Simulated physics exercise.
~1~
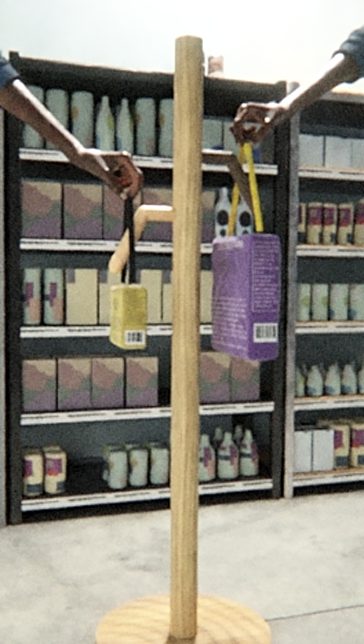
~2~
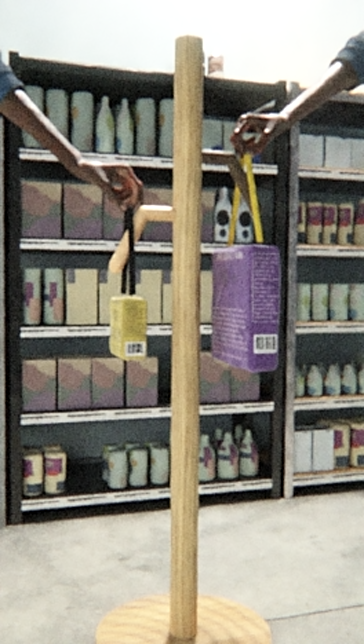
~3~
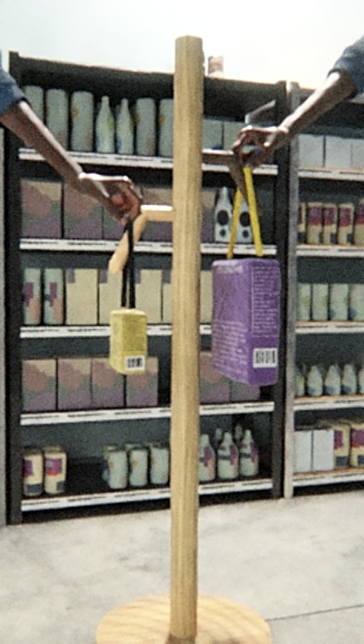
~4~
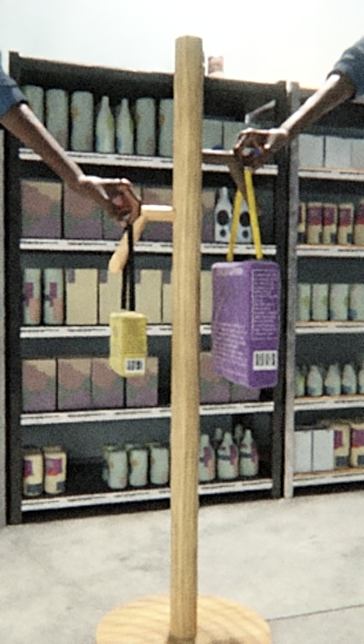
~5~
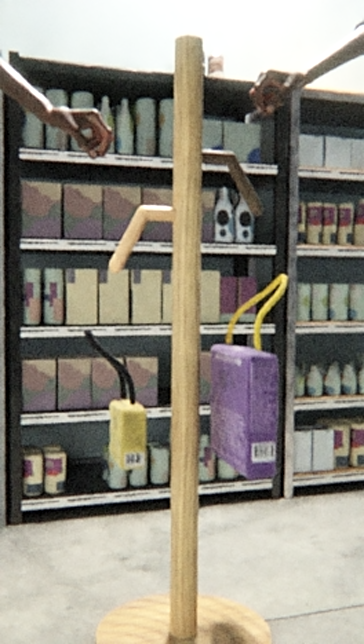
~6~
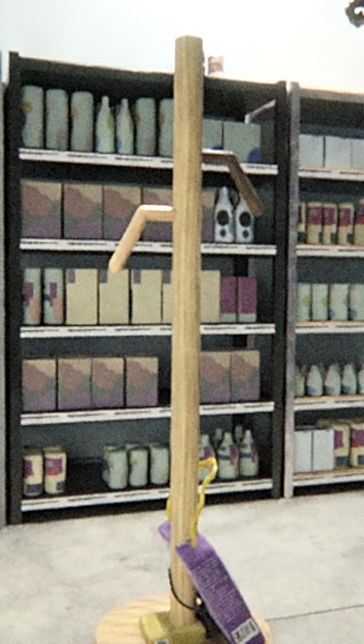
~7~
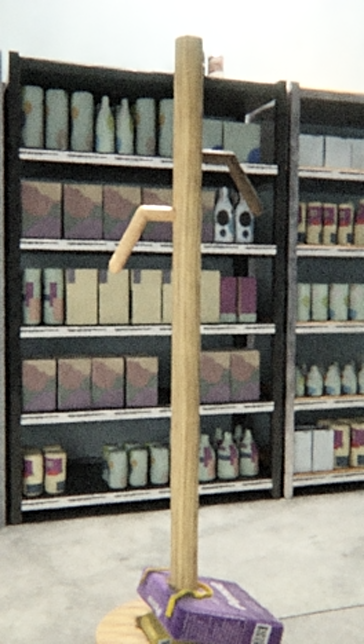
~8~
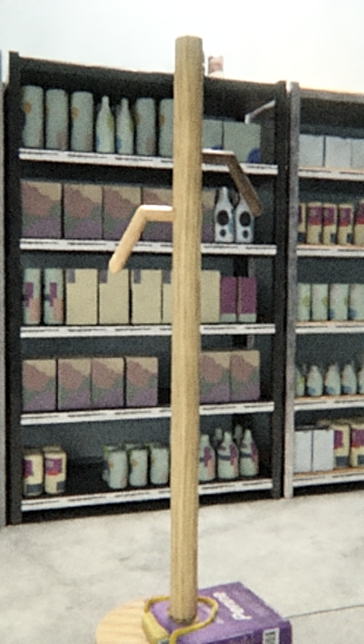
Two hands lower a yellow pouch and purple bag, release them, and both fall.
